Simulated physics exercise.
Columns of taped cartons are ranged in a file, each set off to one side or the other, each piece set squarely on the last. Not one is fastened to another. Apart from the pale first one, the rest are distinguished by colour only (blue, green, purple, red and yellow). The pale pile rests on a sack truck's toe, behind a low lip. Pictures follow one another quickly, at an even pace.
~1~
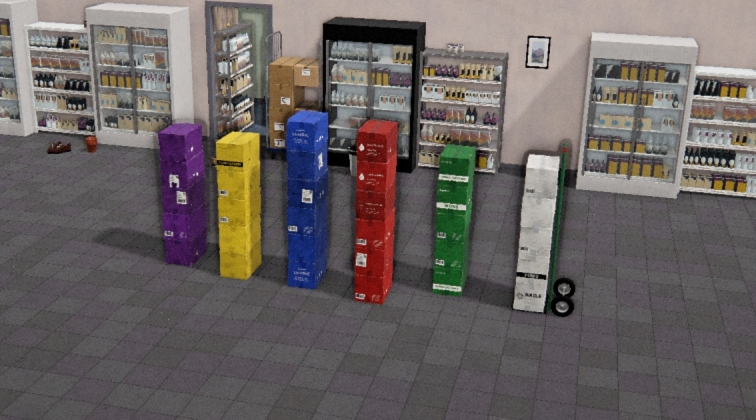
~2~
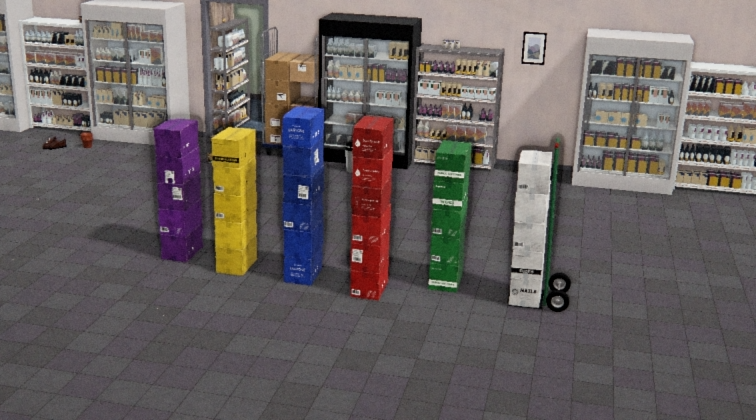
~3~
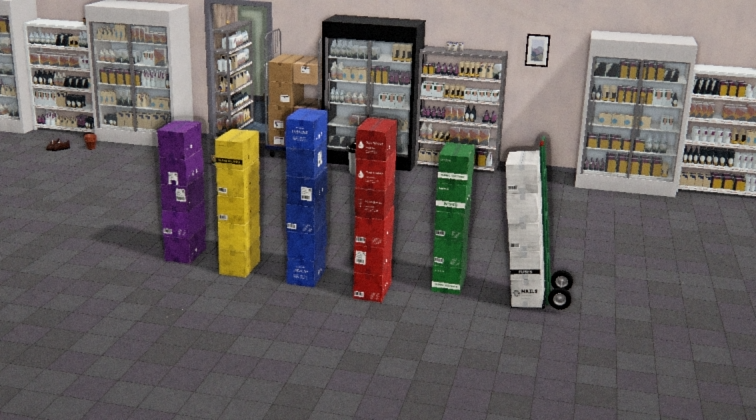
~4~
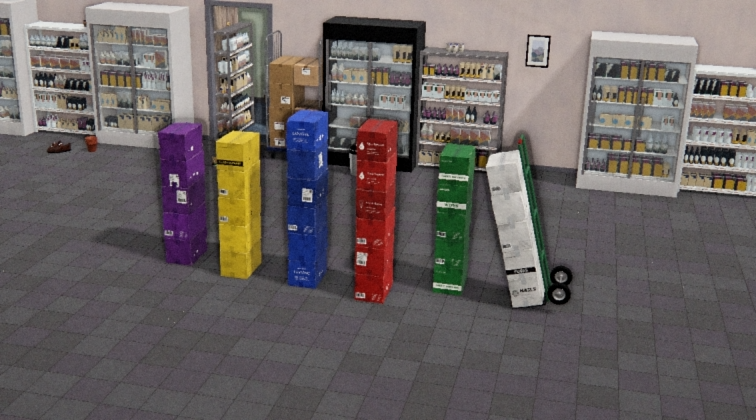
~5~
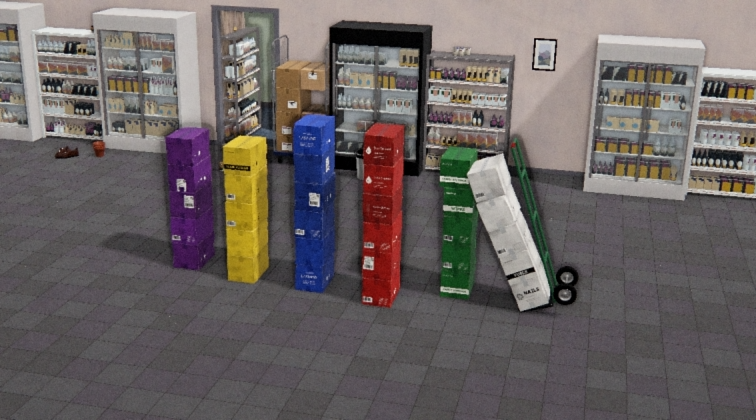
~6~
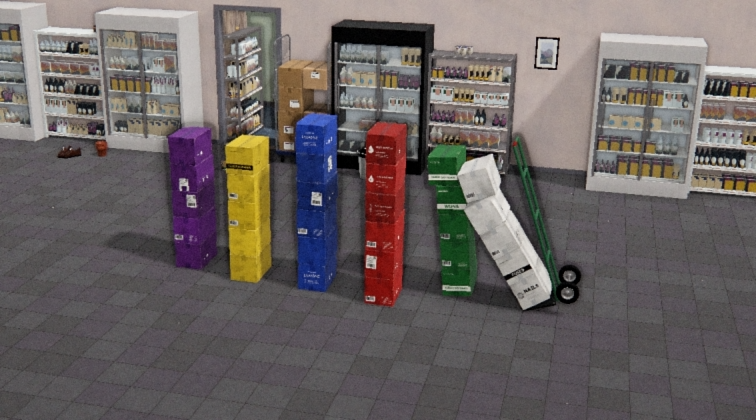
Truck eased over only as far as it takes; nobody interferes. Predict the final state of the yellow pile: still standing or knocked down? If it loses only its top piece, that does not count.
Knocked down.
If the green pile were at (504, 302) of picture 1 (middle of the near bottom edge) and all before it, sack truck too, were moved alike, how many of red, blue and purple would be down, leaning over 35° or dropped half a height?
By colour: Red 0, blue 0, purple 0.
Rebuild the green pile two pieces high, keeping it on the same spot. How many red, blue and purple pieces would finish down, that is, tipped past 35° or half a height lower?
Going pile by pile: Red 0, blue 0, purple 0.
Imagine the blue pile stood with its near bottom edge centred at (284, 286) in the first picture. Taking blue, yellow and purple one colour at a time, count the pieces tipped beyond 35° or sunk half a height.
Blue: 6; yellow: 5; purple: 4.
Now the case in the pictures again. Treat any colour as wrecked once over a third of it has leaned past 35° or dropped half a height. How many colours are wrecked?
5.
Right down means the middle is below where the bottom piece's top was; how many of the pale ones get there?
The number is 2.
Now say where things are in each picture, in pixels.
In the first frame (places mark the middle of the side facing us), truck frame (561, 186) level; top yellow carton (230, 158); top green carton (454, 172); the rest undisturbed.
Truck frame (554, 181) rocked barely; top yellow carton (226, 154), in the second frame.
Truck frame (543, 179) rocked a little, top of the pale pile leaning a little; top yellow carton (229, 155); the rest undisturbed, in the third frame.
Truck frame (525, 177) rocked a little, top of the pale pile leaning clearly; top yellow carton (230, 157); the rest undisturbed, in the fourth frame.
Truck frame (521, 179) rocked clearly, top of the pale pile leaning clearly; top yellow carton (237, 162); top green carton (454, 174) shifted a little; one has shifted, in the fifth frame.
Truck frame (523, 178) rocked clearly, top of the pale pile leaning clearly; top yellow carton (239, 161); top green carton (443, 171) leaning barely; 5 disturbed, none down, in the sixth frame.
Soon after the last picture, 5 of the pale pile down; none of the 5 yellow cartons down (5 of 27 in all colours); top yellow carton unmoved; top green carton leaning steeply, some two heights lower.
A little later, 5 of the pale pile down; 4 of the 5 yellow cartons down (25 of 27 in all colours); top yellow carton leaning well over, about its own height lower; top green carton upside down.
At rest, 5 of the pale pile down; 5 of the 5 yellow cartons down (26 of 27 in all colours); top yellow carton on its side; top red carton upside down. As the last picture would show them, middles, top yellow carton near (20, 242), top red carton near (160, 299).
